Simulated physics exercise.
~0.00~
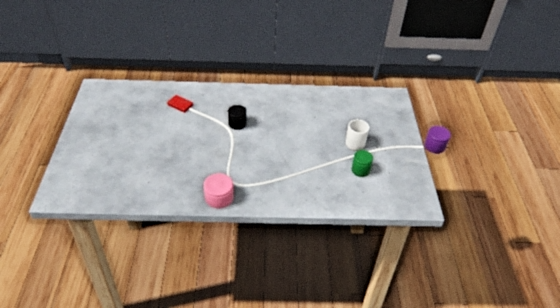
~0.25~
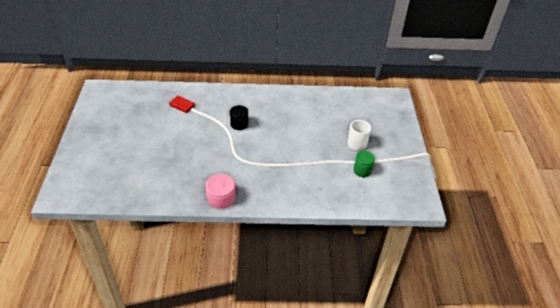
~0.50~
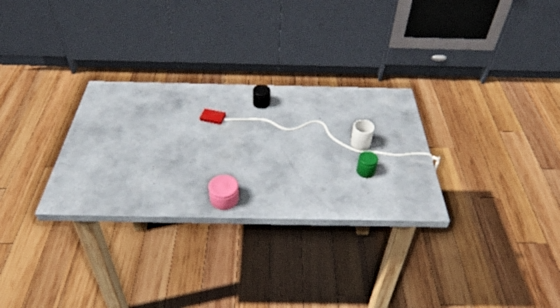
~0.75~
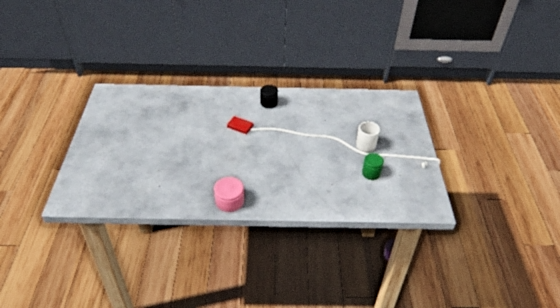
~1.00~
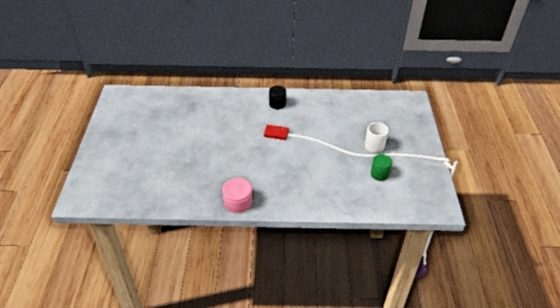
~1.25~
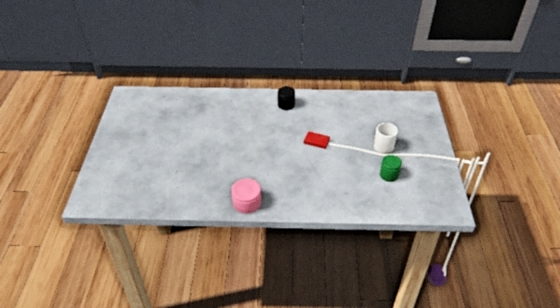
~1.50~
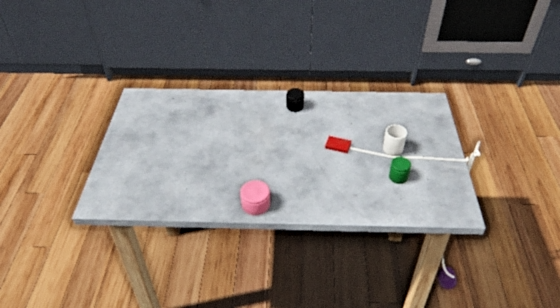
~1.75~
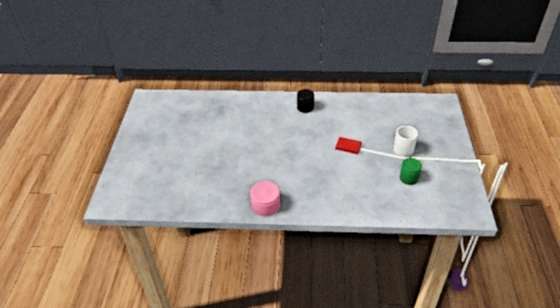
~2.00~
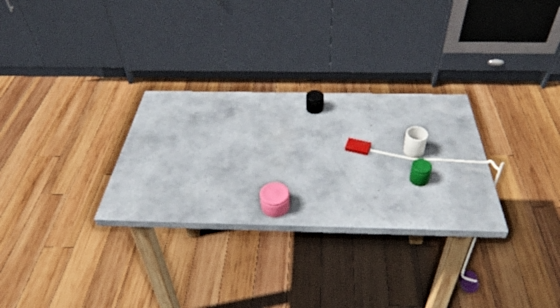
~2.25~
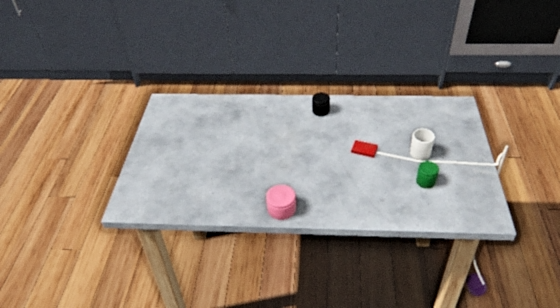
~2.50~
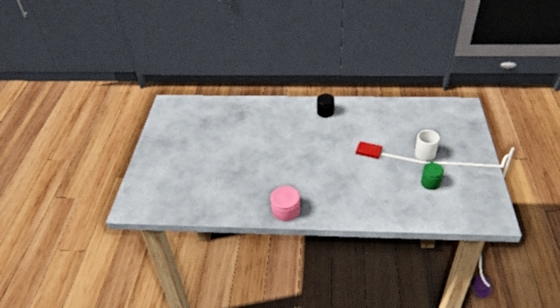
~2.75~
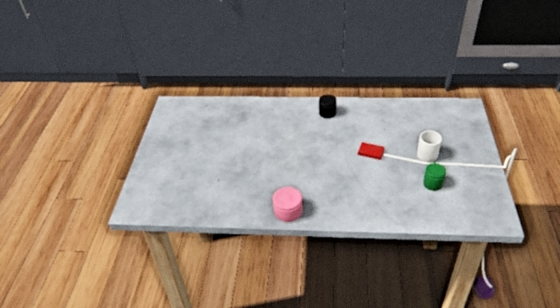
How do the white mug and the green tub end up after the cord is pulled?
Both stay standing on the table near the right end, with the white mug barely shifting and the green tub also staying about where it began.
